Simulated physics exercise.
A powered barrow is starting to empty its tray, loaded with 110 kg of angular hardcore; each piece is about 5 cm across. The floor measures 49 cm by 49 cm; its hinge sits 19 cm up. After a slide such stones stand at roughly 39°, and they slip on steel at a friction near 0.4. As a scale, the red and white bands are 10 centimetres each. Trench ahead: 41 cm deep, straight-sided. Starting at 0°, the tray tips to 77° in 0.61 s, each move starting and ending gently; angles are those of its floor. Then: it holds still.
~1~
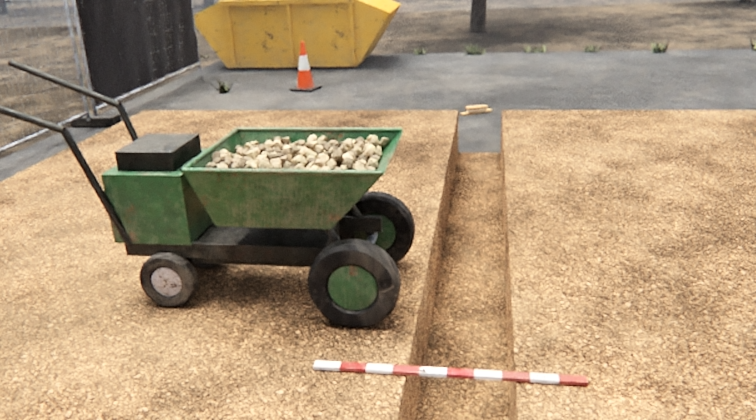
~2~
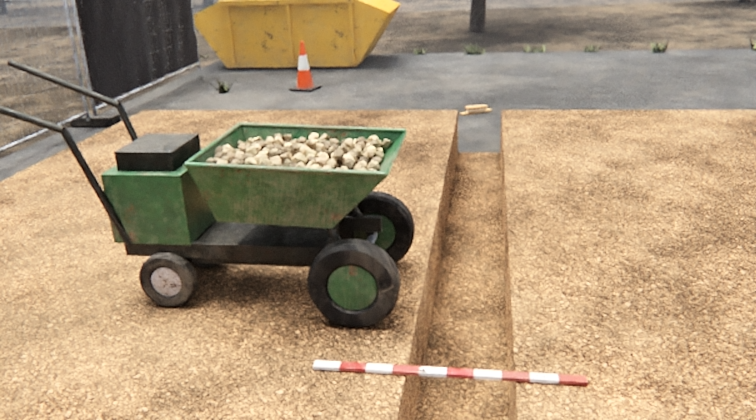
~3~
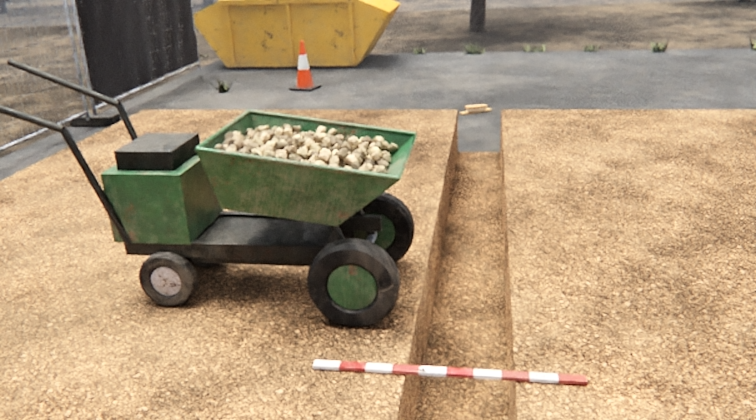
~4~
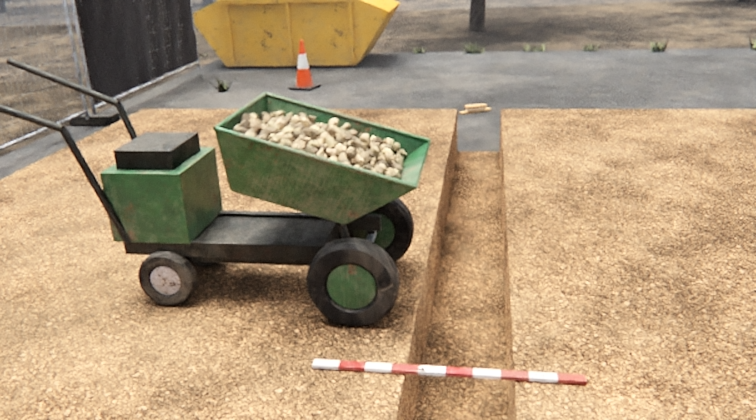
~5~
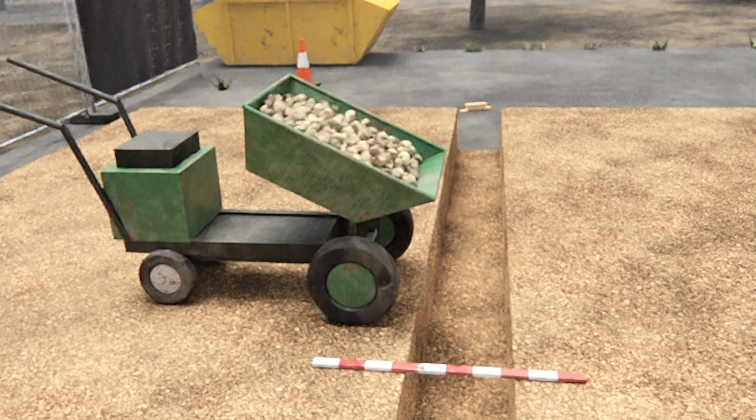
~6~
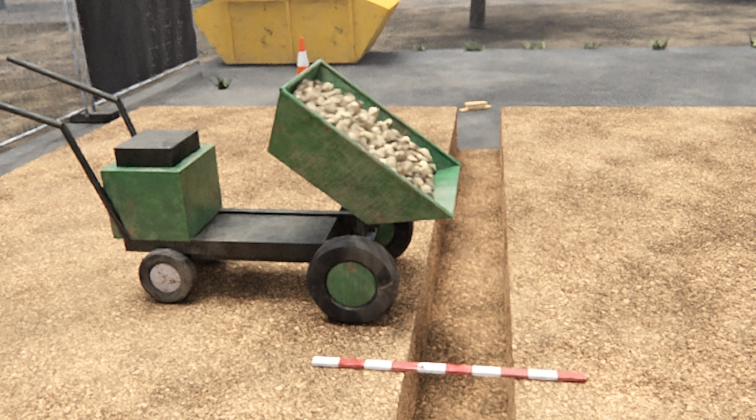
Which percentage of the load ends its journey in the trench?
Roughly 30 per cent.
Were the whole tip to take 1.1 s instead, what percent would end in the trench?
It would be near 50 percent.
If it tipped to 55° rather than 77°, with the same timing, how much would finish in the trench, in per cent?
I'd guess some 15 in a hundred.
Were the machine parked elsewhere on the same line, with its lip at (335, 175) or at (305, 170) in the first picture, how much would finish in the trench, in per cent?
About 70 per cent first, then about 95 per cent.
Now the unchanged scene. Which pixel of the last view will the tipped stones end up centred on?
Their middle lands near (551, 292).
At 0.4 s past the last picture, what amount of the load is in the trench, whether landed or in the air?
10 per cent, give or take.
Then, 0.2 s after the last picture the floor is at 65°, 100 % in the tray; the foremost stones are at (472, 215).
Then, 0.4 s after the last picture the floor is at 77°, 48 % in the tray, 11 % in the trench, 41 % past the trench; the foremost stones are at (578, 300).
Then, 0.8 s after the last picture the floor is at 77°, 3 % in the tray, 25 % in the trench, 73 % past the trench; the foremost stones are past the picture's edge.
Then, 2.7 s after the last picture the floor is at 77°, 0 % in the tray, 30 % in the trench, 70 % past the trench; the foremost stones are past the picture's edge.
